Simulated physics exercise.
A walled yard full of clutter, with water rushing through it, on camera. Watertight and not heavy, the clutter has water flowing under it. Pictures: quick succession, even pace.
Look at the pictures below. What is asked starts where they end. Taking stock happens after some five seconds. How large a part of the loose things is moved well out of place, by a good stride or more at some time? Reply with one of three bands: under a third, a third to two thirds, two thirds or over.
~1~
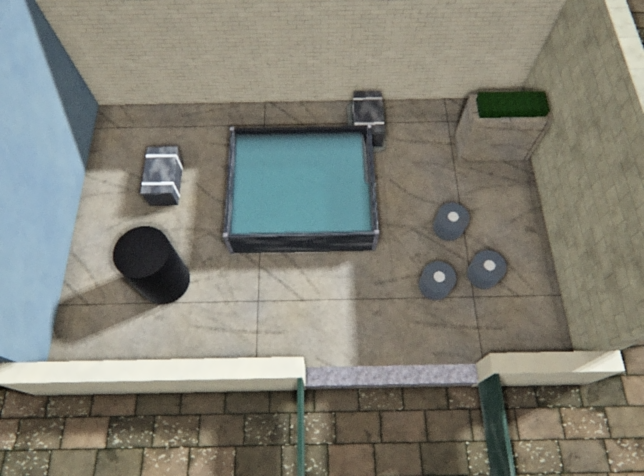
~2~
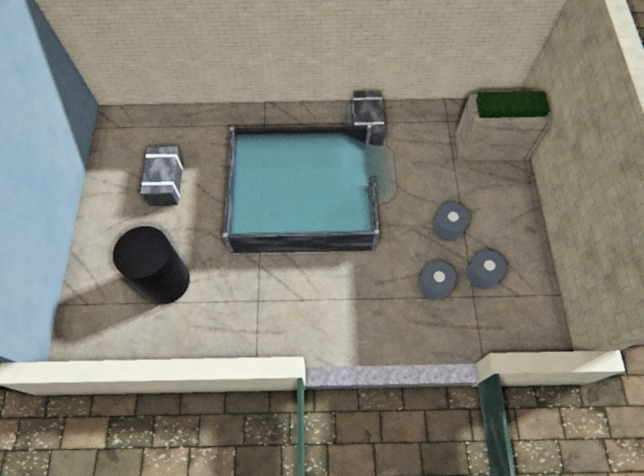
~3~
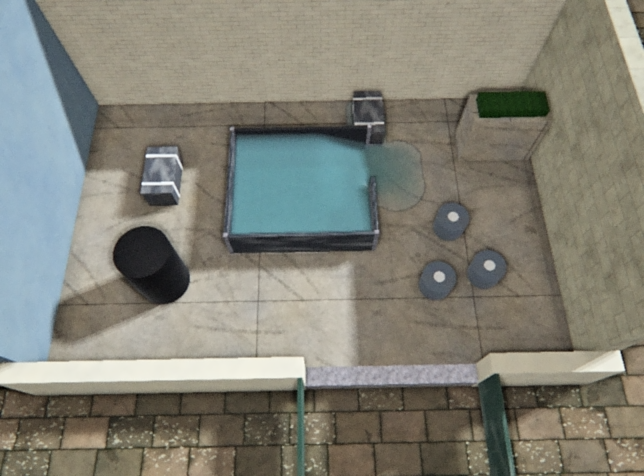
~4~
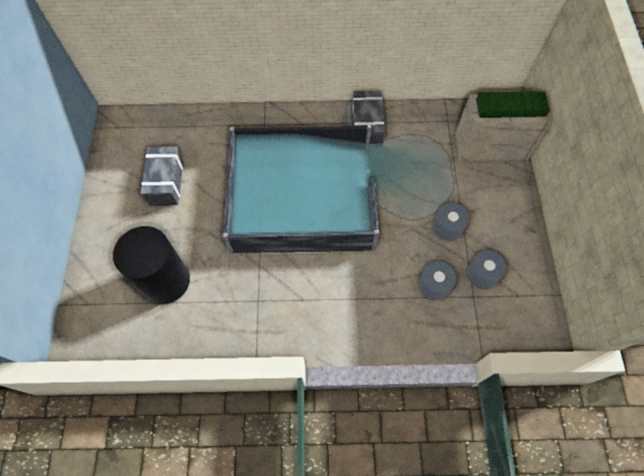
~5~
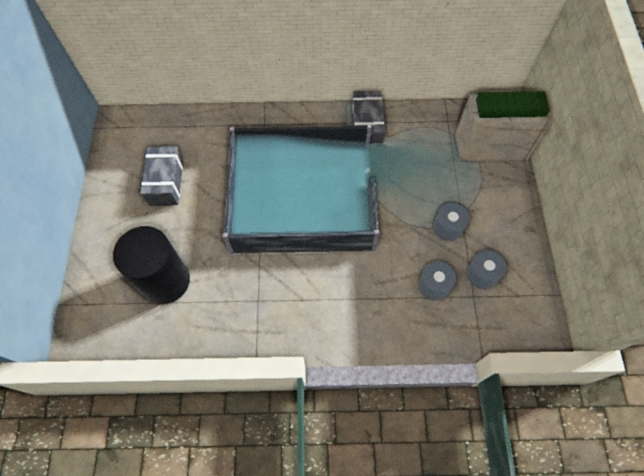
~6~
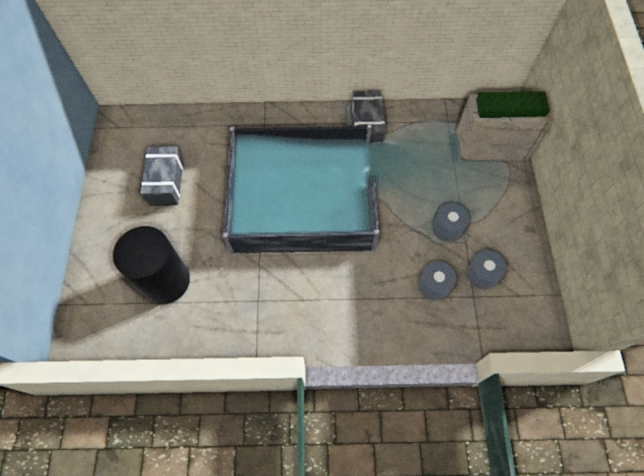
A third to two thirds.
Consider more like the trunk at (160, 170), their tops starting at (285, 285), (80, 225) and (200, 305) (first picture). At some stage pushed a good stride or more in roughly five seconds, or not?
Each in turn: Stays in place, stays in place, stays in place.
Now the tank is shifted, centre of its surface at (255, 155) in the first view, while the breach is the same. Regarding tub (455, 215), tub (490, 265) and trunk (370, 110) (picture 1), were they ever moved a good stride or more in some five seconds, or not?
In turn: Beyond that mark, beyond that mark, beyond that mark.
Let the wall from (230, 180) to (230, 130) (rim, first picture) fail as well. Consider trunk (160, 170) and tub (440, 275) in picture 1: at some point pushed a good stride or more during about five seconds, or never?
First beyond that mark, then under that mark.
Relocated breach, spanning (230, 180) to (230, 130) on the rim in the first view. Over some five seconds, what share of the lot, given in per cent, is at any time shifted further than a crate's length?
20 per cent or thereabouts.
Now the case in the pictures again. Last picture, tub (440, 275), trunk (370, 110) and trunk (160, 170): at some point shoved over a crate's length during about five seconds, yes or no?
Item one stayed under the mark, item two went the distance, item three stayed under the mark.
A moment on, 0 of 5 are well off their spots; 0 afloat.
Next, 0 of 5 are well off their spots; 0 afloat.
Later, 0 of 5 are well off their spots; 0 afloat.
In the end, 3 of 5 are well off their spots, and 3 have been at some point; 2 afloat.
